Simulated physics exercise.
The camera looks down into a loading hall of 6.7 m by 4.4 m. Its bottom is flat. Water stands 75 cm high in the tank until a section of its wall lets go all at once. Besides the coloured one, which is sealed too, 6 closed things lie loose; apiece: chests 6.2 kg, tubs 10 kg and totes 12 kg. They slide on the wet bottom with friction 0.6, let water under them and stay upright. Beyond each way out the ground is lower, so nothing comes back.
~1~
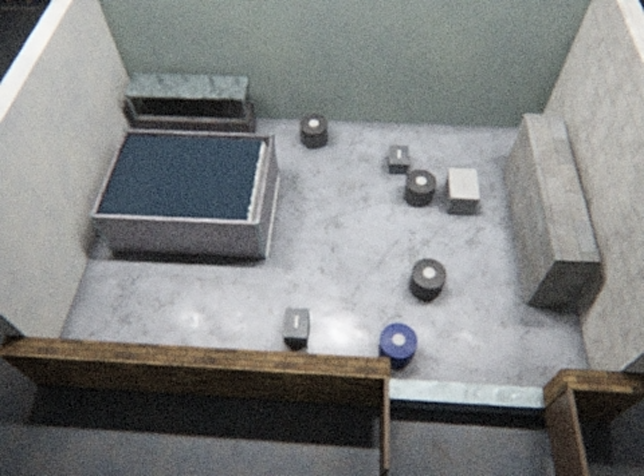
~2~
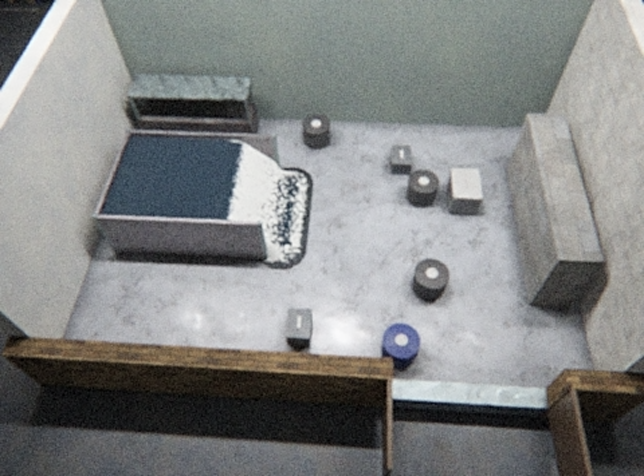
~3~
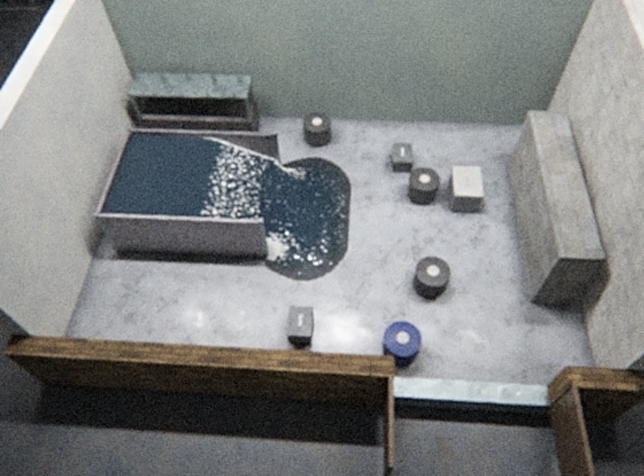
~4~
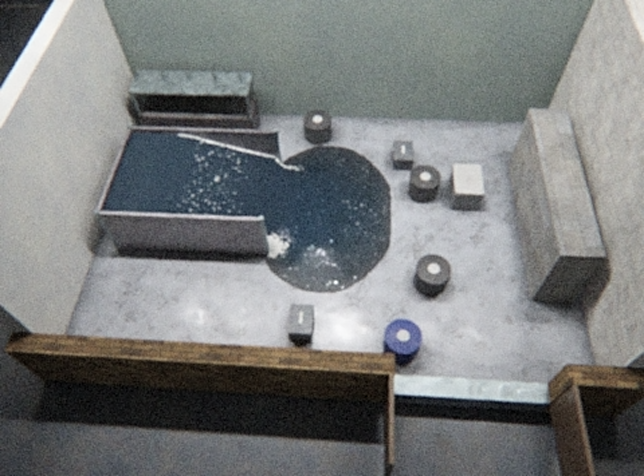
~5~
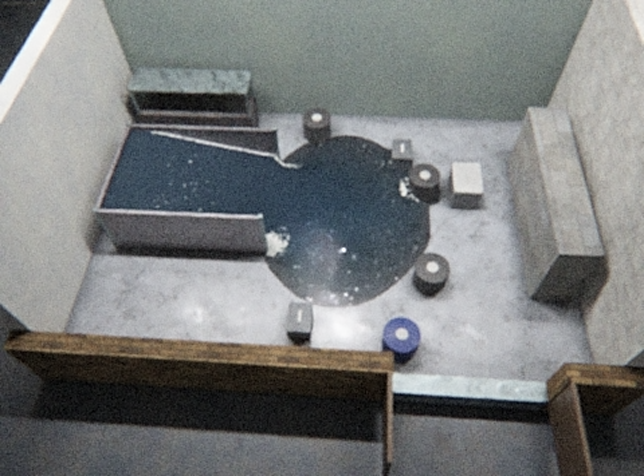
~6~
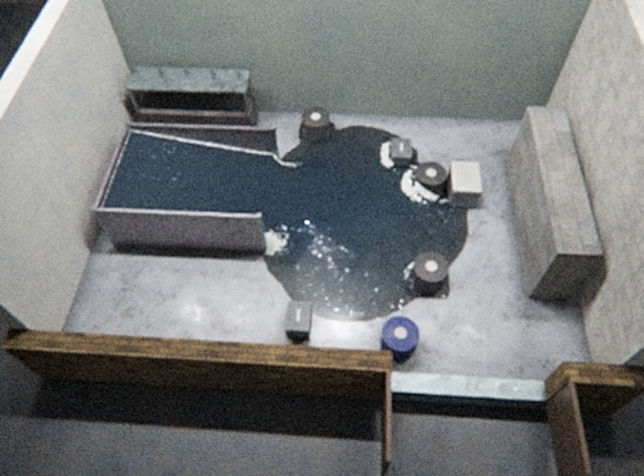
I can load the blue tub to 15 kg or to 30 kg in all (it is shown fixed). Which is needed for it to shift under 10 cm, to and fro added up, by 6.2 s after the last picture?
Verdict: Only the higher weight holds it.
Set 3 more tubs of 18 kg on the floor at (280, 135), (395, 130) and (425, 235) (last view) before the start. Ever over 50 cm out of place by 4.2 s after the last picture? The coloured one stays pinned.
In that order: Under, past it, past it.
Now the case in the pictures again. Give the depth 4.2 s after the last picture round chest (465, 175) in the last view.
Roughly 14 cm.
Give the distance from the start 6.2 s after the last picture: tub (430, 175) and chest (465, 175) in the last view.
In that order: 150 cm, 80 cm.
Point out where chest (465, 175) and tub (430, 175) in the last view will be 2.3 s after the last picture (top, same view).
Near (501, 151) and (518, 122).
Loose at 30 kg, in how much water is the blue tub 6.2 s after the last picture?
About 8 cm.
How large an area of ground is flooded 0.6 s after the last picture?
Roughly 17 m2.
Then, 0.6 s after the last picture the blue tub would be 0 cm from its start with 15 kg and 0 cm from its start with 30 kg; 5 cm of water round it then.
Then, 2.3 s after the last picture the blue tub would be 84 cm from its start with 15 kg and 0 cm from its start with 30 kg; 7 cm of water round it then.
Then, 4.2 s after the last picture the blue tub would be gone out with 15 kg and 0 cm from its start with 30 kg; 10 cm of water round it then.
Then, 6.2 s after the last picture the blue tub would be gone out with 15 kg and 0 cm from its start with 30 kg; 8 cm of water round it then.
